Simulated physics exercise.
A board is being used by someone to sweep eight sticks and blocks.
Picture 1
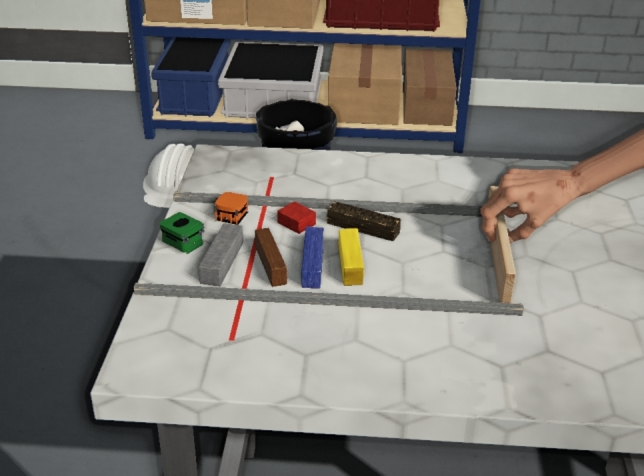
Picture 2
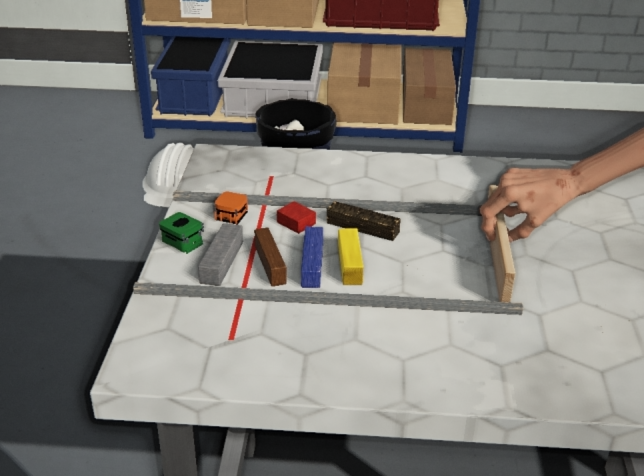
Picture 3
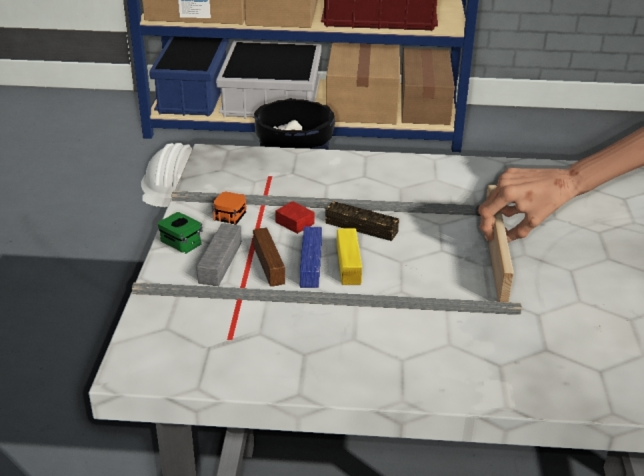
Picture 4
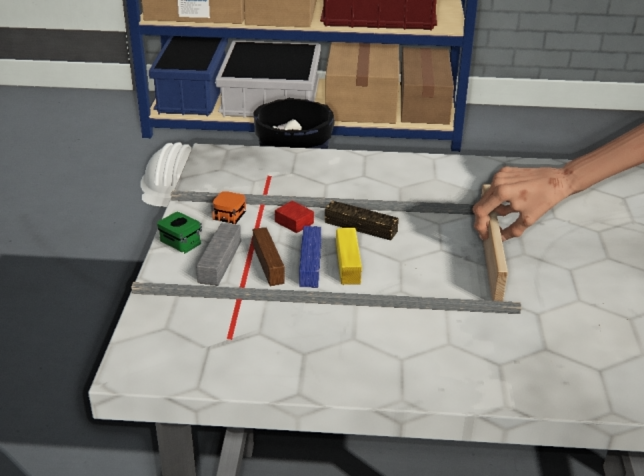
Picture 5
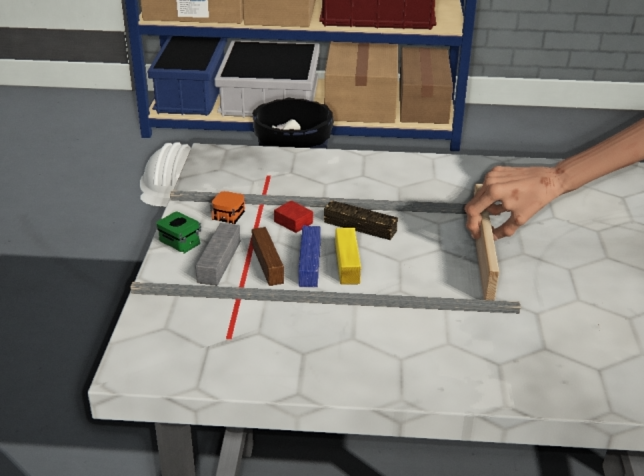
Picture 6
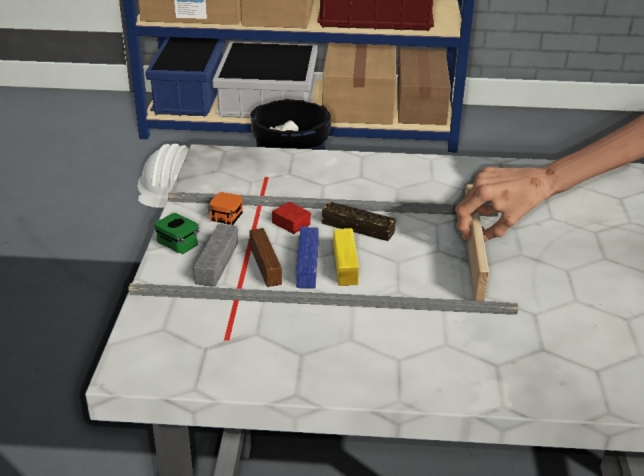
A hand held a wooden board upright at the right side of a table scattered with colourful blocks and sticks, then slid it slightly left between two rails, without touching any of them.
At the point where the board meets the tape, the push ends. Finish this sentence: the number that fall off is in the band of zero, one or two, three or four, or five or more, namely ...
Namely zero.
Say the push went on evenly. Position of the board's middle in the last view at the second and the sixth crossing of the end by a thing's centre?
(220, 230), then (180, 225).
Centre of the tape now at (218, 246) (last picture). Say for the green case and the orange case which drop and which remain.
Outcome - green case topples off, orange case topples off.
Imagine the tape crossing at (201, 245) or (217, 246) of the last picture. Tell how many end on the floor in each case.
Down on the floor: 3 and 2.
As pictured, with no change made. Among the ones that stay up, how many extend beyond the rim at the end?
That'd be 1.
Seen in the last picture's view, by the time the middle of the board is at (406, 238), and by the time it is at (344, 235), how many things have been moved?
Moved so far: 0, later 3.
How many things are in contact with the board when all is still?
At rest, 2 are in contact.
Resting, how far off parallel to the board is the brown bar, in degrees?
It measures close to 0 degrees.
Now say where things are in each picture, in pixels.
In the first frame, green case (182, 233); orange case (232, 209); grey bar (222, 254); board (500, 243); tape (255, 247).
In the second frame, orange case (231, 208); yellow stick (350, 256).
In the third frame, grey bar (220, 254); black bar (362, 221).
In the fourth frame, green case (180, 233); red block (294, 217).
In the fifth frame, orange case (228, 208); brown bar (267, 256).
In the sixth frame, green case (177, 234); orange case (226, 209); grey bar (217, 254); board (474, 241); tape (249, 247).
Soon after, none off yet; green case at rest near (177, 234); orange case at rest near (226, 209); grey bar at rest near (217, 254).
After that, none off yet; green case at rest near (177, 234); orange case displaced about its own width near (205, 209); grey bar moving near (212, 254).
In the end, the number that fall off is zero.
